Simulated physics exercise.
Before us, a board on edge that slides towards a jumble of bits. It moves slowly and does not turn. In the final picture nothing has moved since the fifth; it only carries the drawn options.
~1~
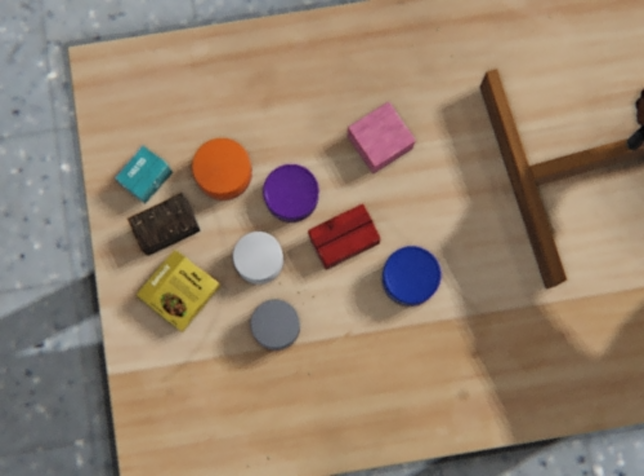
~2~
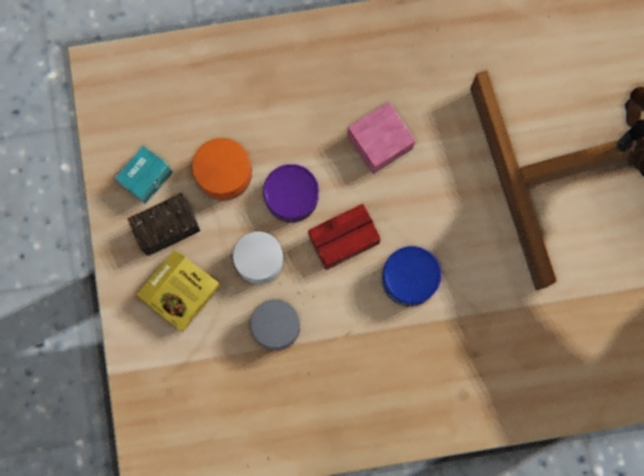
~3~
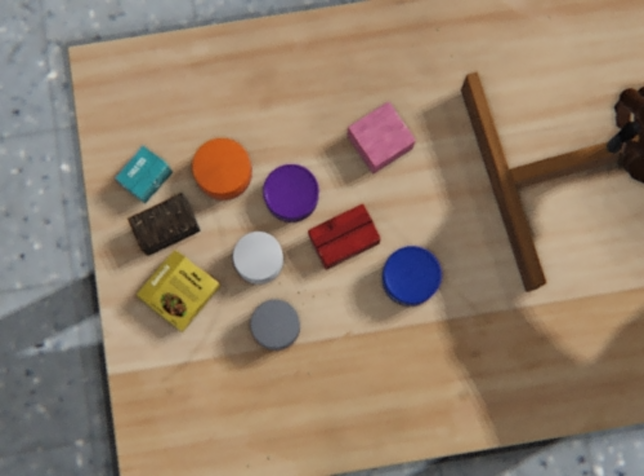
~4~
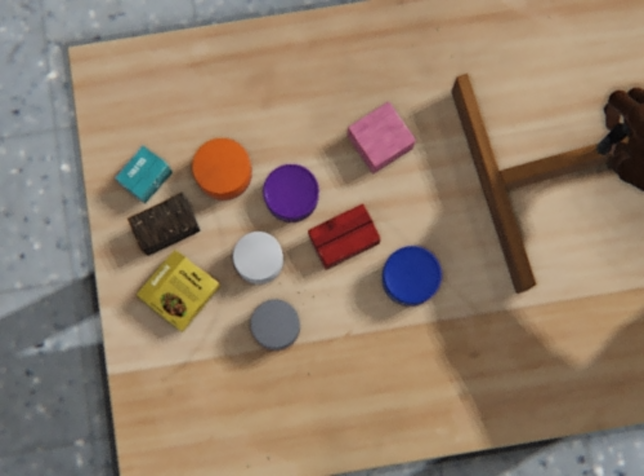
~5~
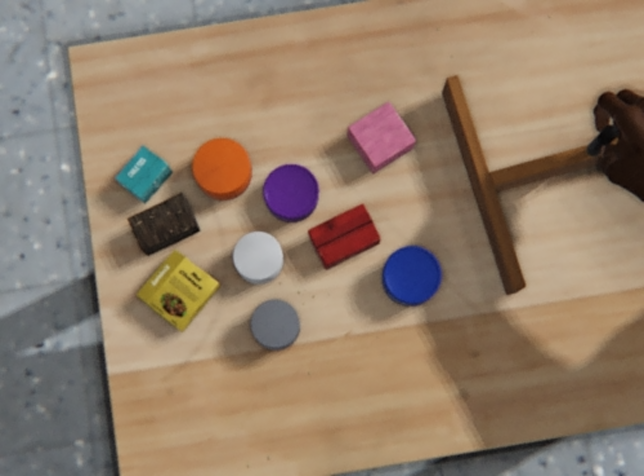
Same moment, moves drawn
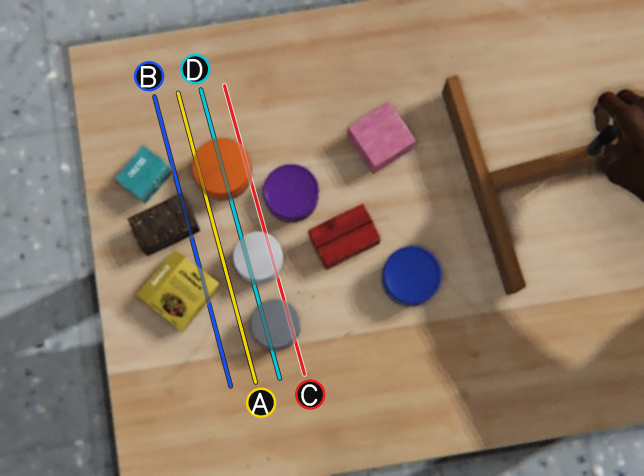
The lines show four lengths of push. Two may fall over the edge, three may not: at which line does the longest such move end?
Up to line B.
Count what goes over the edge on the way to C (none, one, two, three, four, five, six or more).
The count is none.
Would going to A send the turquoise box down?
By then, yes.
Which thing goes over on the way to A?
The turquoise box goes over.
On the marked copy, A at (216, 234); B at (192, 238); C at (263, 226); D at (239, 230).
Taking B. A third of the way, board (380, 197); pink block (329, 145); blue tub (367, 288).
Two thirds of the way, board (274, 214); turquoise box (130, 171); yellow packet (148, 307).
When it is over, board (192, 227); turquoise box over the edge; yellow packet over the edge; two fallen.
As for the rest, A is within the limit but short; C is within the limit but short; D is within the limit but short.
